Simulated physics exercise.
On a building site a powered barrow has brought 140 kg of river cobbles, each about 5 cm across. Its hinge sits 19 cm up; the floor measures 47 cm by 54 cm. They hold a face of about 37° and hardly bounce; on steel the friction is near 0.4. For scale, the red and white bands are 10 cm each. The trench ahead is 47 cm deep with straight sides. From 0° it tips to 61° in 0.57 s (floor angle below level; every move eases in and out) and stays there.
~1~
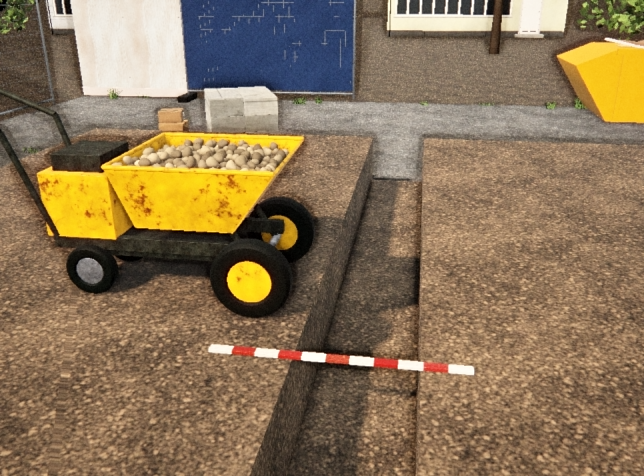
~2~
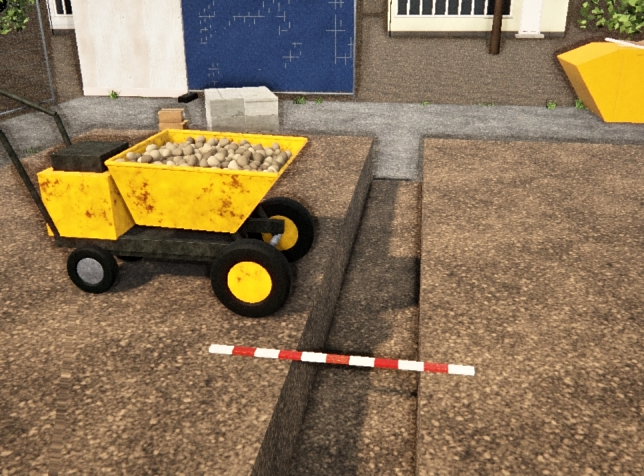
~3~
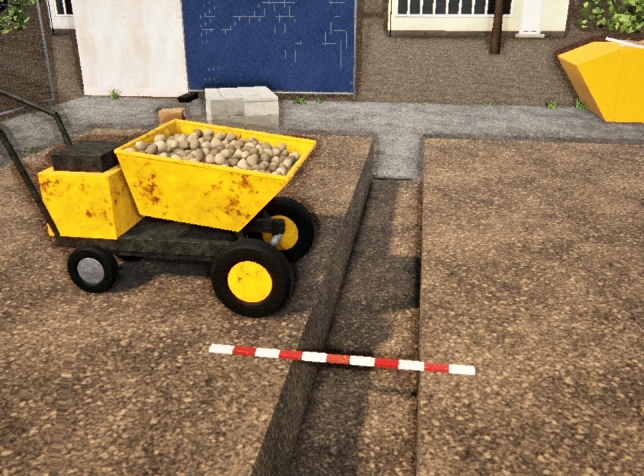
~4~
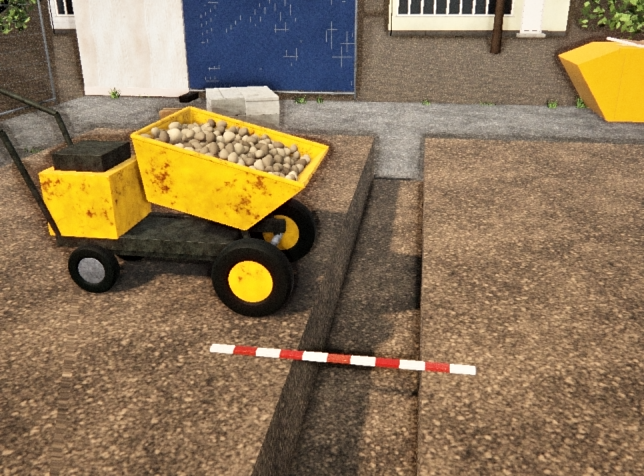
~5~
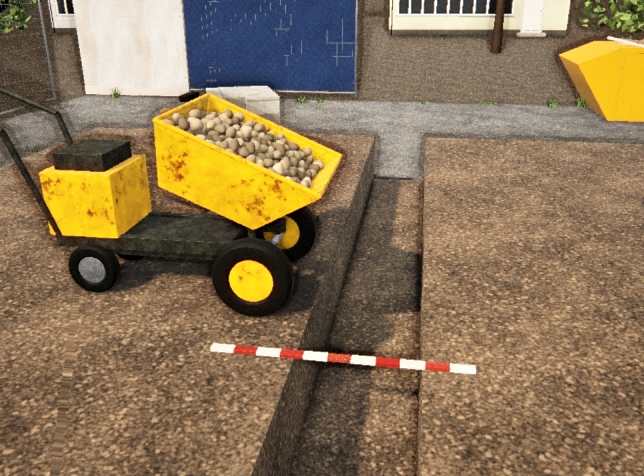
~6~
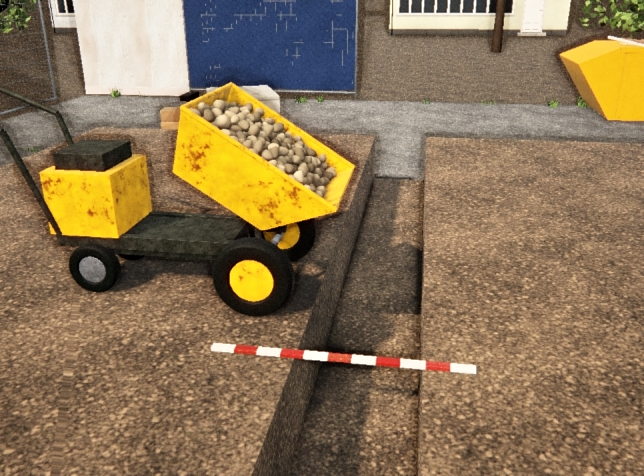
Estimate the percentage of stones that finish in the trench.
About 43 per cent.
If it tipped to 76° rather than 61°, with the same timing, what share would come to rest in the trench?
In that case some 45 per cent.
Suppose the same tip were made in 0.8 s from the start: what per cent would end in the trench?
It would be near 50 per cent.
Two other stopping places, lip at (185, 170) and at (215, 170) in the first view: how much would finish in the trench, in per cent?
First some 70, then 75 per cent.
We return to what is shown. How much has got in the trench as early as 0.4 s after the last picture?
Some 15 per cent.
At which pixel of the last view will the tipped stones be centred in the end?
Their middle is at about (414, 359).
Then, 0.1 s after the last picture the floor is at 52°, 100 % in the tray; the foremost stones are at (347, 213).
Then, 0.4 s after the last picture the floor is at 61°, 86 % in the tray, 14 % in the trench; the foremost stones are at (427, 277).
Then, 0.7 s after the last picture the floor is at 61°, 43 % in the tray, 22 % in the trench, 35 % past the trench; the foremost stones are at (575, 306).
Then, 2.7 s after the last picture the floor is at 61°, 21 % in the tray, 43 % in the trench, 35 % past the trench; the foremost stones are past the picture's edge.
